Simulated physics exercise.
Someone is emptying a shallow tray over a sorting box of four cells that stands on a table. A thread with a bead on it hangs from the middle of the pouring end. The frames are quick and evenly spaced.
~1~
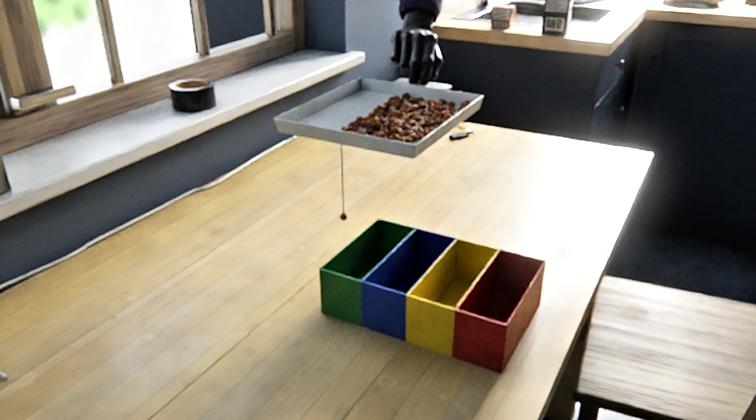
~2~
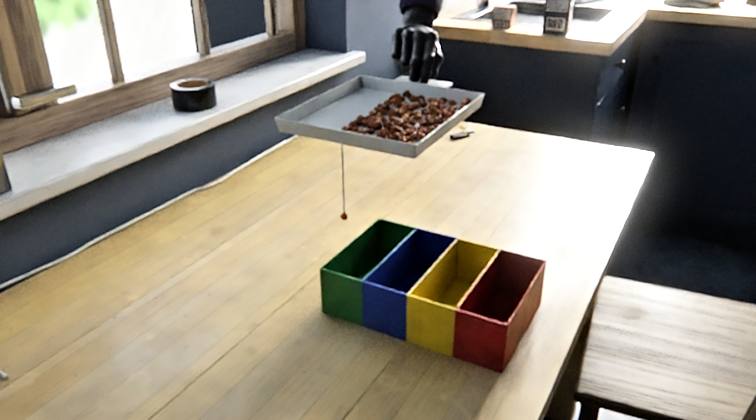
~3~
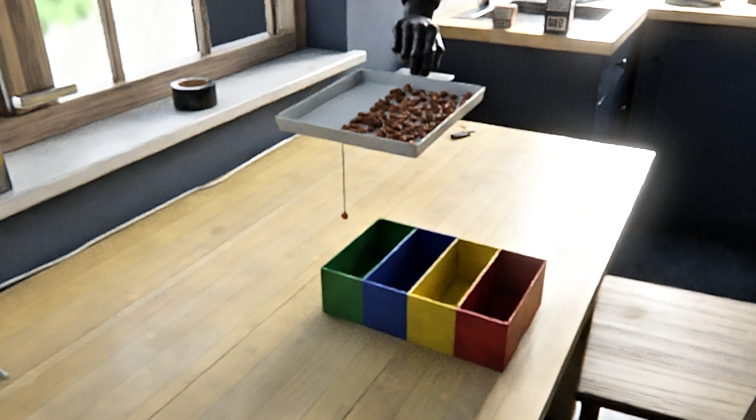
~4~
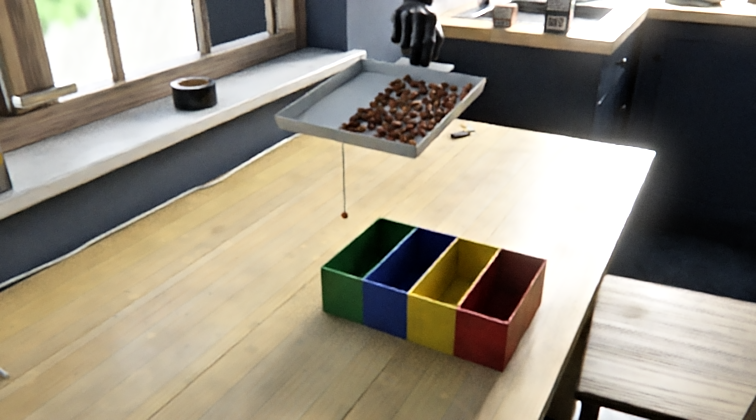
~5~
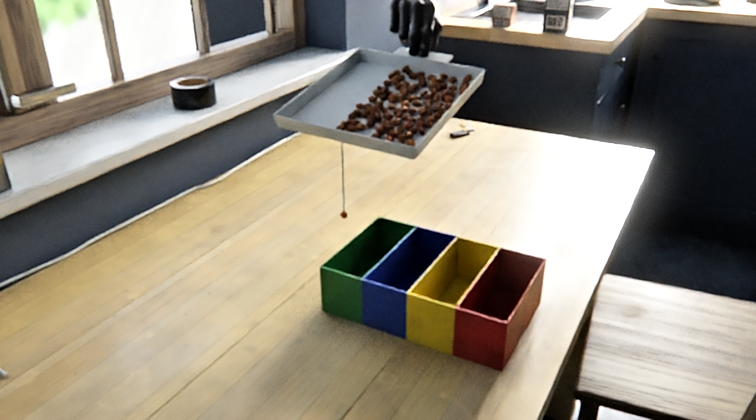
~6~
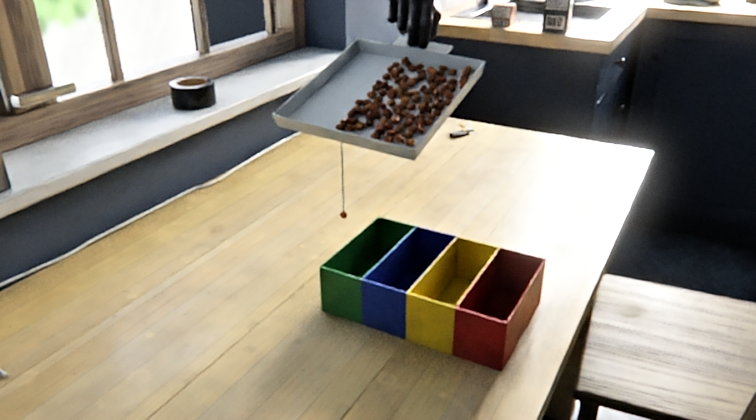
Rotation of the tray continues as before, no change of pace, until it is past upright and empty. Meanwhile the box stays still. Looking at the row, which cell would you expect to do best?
I would expect the green cell to do best.
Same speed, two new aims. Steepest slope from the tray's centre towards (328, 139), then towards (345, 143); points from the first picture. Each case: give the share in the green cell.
Respectively 10 % and 40 %.
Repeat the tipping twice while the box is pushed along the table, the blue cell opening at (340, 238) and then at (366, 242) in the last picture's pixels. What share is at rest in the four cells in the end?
First placement near 100 percent, second near 100 percent.
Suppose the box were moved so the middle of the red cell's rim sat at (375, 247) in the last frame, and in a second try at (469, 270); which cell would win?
First try: The red cell. Second try: That blue cell.
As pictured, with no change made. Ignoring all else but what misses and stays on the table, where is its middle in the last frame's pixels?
Somewhere about (297, 295), I'd say.
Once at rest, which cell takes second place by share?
The blue one.
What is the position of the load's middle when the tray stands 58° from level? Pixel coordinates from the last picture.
I'd put the middle of the pieces at roughly (381, 128).
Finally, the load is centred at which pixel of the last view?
Roughly at pixel (363, 293).
Soon, tray tipped steeply; nearly all on the tray; a stray few falling or outside the box.
A while on, tray tipped right over; about half on the tray; a small part in the green cell; a small part in the blue cell; about a quarter falling or outside the box.
Towards the end, tray tipped past a quarter turn; about half in the green cell; about a quarter in the blue cell; about a quarter falling or outside the box.
Finally, tray tipped past a quarter turn; about half in the green cell; about a quarter in the blue cell; none in the red cell; none in the yellow cell; about a quarter outside the box.
